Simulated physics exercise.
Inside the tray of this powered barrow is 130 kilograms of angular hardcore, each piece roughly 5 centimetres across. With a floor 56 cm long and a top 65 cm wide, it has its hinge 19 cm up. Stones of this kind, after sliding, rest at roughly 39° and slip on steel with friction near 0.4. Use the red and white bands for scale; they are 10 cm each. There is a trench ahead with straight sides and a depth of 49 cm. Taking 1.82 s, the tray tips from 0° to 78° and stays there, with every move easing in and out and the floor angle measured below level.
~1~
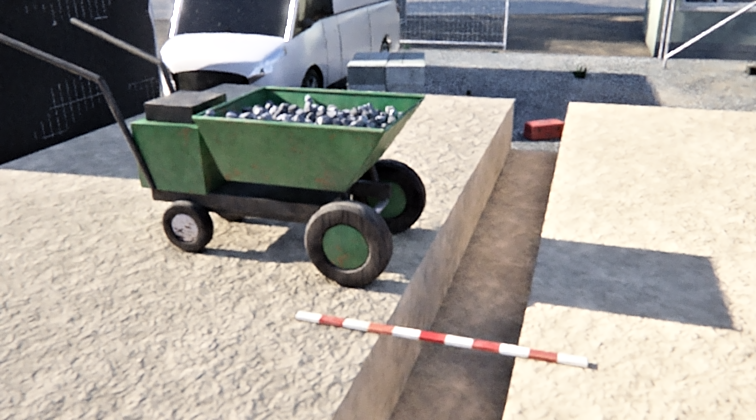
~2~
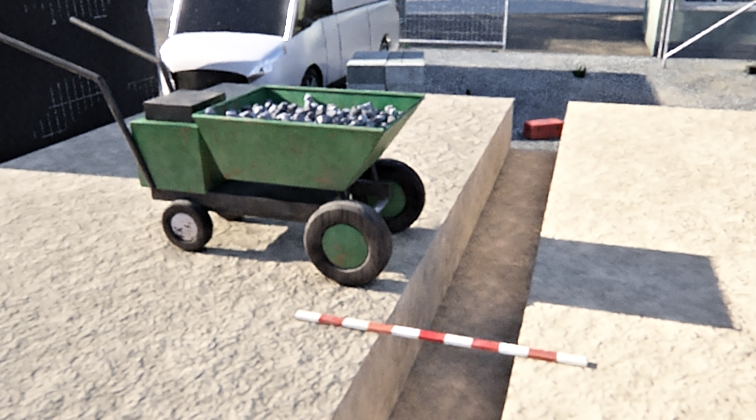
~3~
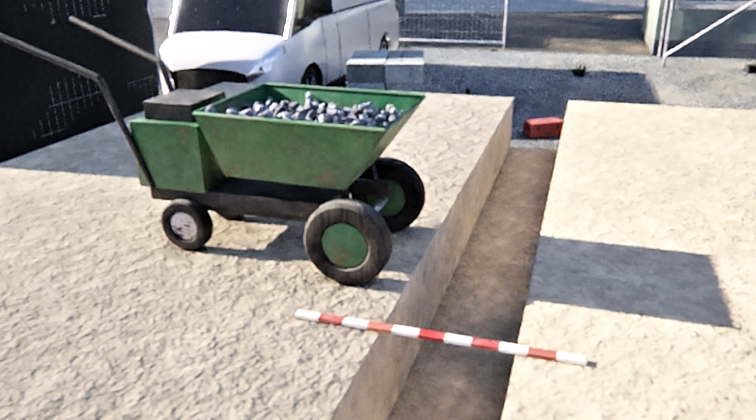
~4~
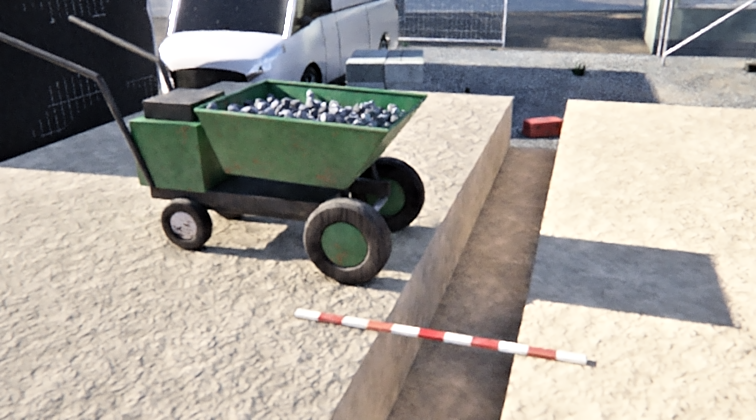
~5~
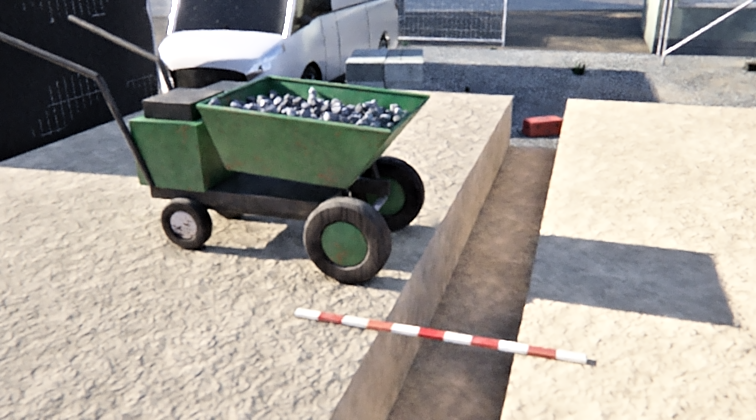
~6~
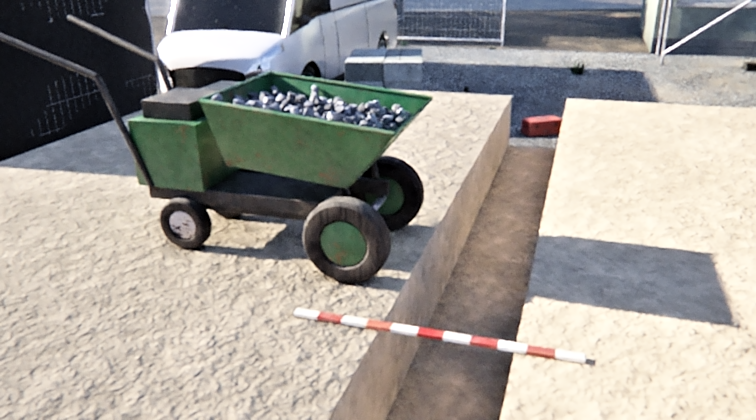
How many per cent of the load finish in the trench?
About 88 per cent.
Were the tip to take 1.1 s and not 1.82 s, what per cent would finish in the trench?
I'd put it at roughly 80 per cent.
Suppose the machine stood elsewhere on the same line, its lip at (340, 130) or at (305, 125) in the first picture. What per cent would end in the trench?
First spot about 100, second spot about 100 per cent.
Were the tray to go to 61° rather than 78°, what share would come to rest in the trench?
I'd guess some 25 in a hundred.
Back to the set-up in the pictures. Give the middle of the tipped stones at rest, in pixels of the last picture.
Look at roughly (498, 345).
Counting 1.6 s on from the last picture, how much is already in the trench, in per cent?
35 per cent, give or take.
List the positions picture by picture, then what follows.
In the first frame, lip at (384, 132), floor tilted 0°, highest stones at (335, 111).
In the second frame, the tray is at 0°, its lip at (384, 131); the top of the load is at (335, 110).
In the third frame, the tray is at 1°, its lip at (385, 131); the top of the load is at (336, 109).
In the fourth frame, lip at (387, 132), floor tilted 2°, highest stones at (310, 106).
In the fifth frame, lip at (391, 133), floor tilted 4°, highest stones at (279, 101).
In the sixth frame, lip at (394, 134), floor tilted 6°, highest stones at (282, 98).
Then, 1.1 s after the last picture the floor is at 66°, 99 % in the tray, 1 % in the trench; the foremost stones are at (494, 248).
Then, 1.6 s after the last picture the floor is at 78°, 59 % in the tray, 33 % in the trench, 7 % past the trench; the foremost stones are at (588, 283).
Then, 2.0 s after the last picture the floor is at 78°, 27 % in the tray, 60 % in the trench, 13 % past the trench; the foremost stones are at (632, 292).
Then, 3.9 s after the last picture the floor is at 78°, 0 % in the tray, 88 % in the trench, 12 % past the trench; the foremost stones are at (646, 294).
